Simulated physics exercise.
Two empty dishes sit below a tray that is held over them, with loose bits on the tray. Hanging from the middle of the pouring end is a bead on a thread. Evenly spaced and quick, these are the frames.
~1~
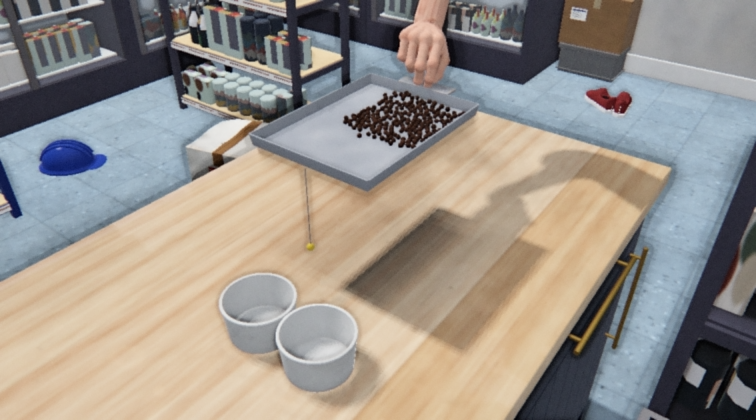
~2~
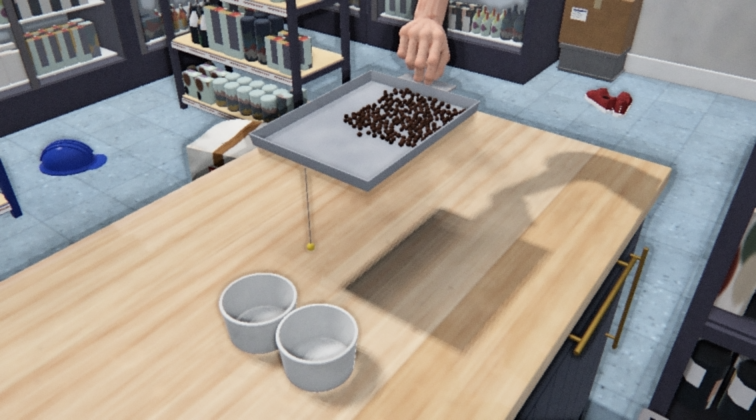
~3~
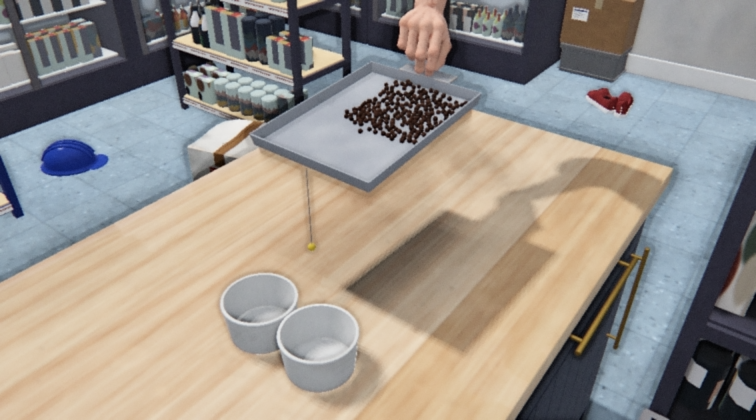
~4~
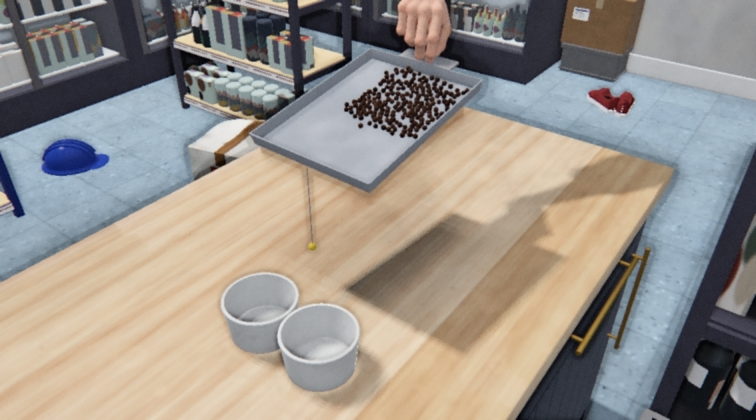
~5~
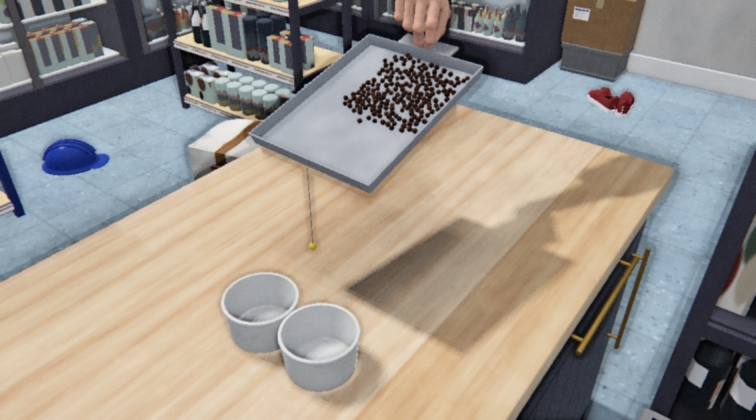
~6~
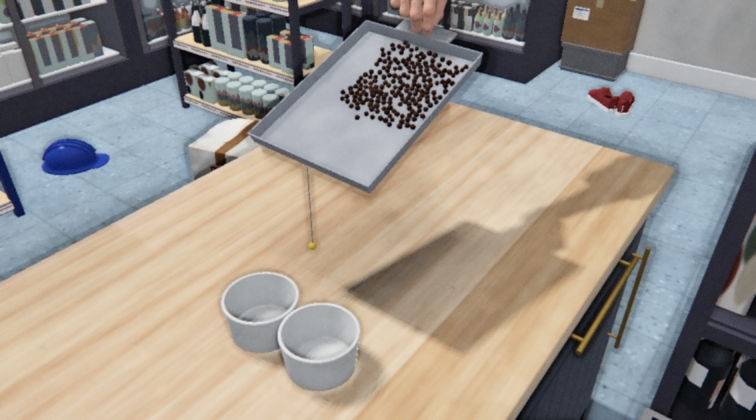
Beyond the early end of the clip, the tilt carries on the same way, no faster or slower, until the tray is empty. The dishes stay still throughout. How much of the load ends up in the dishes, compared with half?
The dishes end up with less than half of it.
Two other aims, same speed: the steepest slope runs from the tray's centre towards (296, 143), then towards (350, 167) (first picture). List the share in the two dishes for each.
The share is 0 per cent in the first and 10 per cent in the second.
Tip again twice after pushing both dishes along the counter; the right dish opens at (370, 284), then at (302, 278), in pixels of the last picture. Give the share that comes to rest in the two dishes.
About 40 per cent, then about 50 per cent.
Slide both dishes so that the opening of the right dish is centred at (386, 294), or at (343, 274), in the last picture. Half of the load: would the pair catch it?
For the earlier try a smaller portion is kept, for the later one a smaller portion.
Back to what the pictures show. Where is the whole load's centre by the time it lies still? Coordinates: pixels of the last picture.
I'd mark it at roughly (317, 321).
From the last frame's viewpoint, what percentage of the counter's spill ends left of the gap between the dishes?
Some 20 %.
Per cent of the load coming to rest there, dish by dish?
Final share: Left dish at 10 per cent, right dish at 10 per cent.
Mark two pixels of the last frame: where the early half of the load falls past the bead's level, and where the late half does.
First roughly (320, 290), then roughly (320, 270).
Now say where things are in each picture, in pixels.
Corners of the pouring end (252, 133) and (367, 179), level; middle of the load (402, 121), allspice berries; left dish (233, 332); right dish (292, 369); bead on its thread (311, 247), in the first frame.
Corners of the pouring end (252, 133) and (368, 179), level; middle of the load (402, 119), in the second frame.
Corners of the pouring end (253, 133) and (368, 180), tipped barely, lowest at the right corner; middle of the load (403, 113), in the third frame.
Corners of the pouring end (252, 133) and (368, 181), tipped a little, lowest at the right corner; middle of the load (404, 104), in the fourth frame.
Corners of the pouring end (252, 133) and (368, 183), tipped a little, lowest at the right corner; middle of the load (403, 95), in the fifth frame.
Corners of the pouring end (251, 132) and (368, 184), tipped clearly, lowest at the right corner; middle of the load (401, 88); left dish (235, 331); right dish (294, 369), in the sixth frame.
Just after the last frame, tray tipped steeply; roughly two thirds on the tray; just a few in the right dish; roughly a third in the air.
A moment on, tray tipped right over; roughly half on the tray; about a tenth in the right dish; about a tenth in the left dish; roughly a quarter outside both; just a few in the air.
Further on, tray tipped past a quarter turn; about a tenth in the right dish; about a tenth in the left dish; roughly two thirds outside both.
When it is over, tray tipped past a quarter turn; about a tenth in the right dish; about a tenth in the left dish; roughly two thirds outside both.
